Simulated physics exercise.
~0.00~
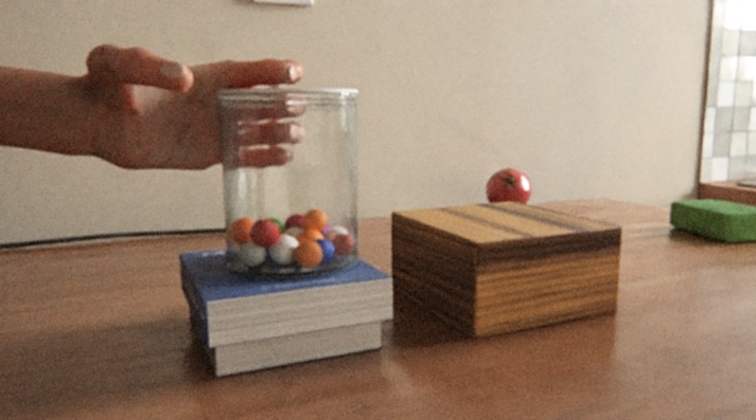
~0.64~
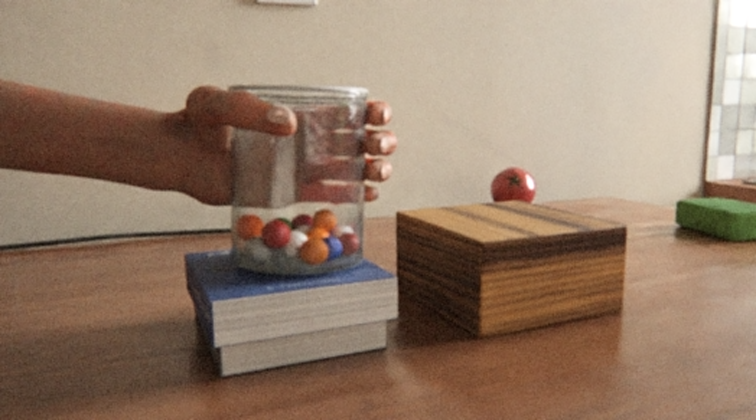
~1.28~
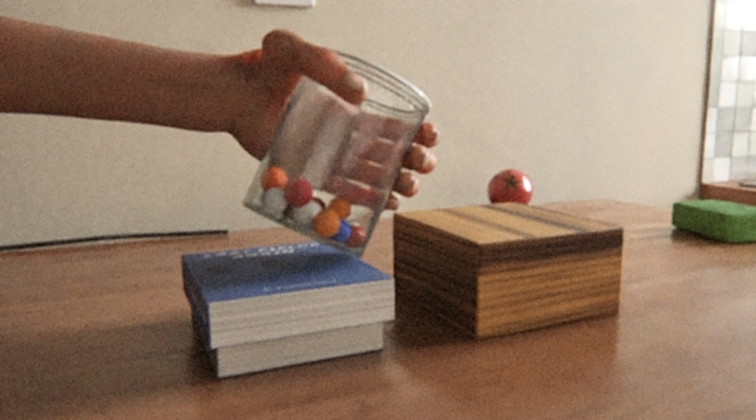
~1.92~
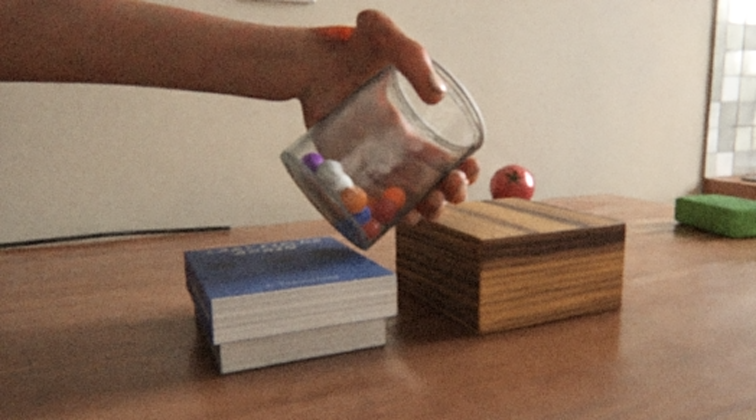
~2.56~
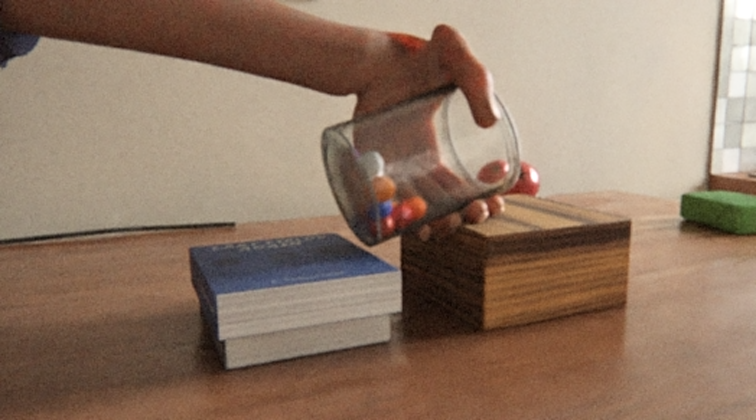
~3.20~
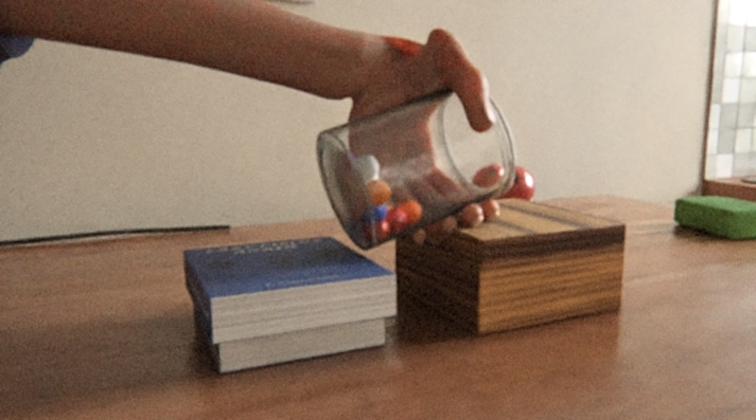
A hand lifts a clear jar of colourful balls and tips it right against a wooden block, the balls staying inside.
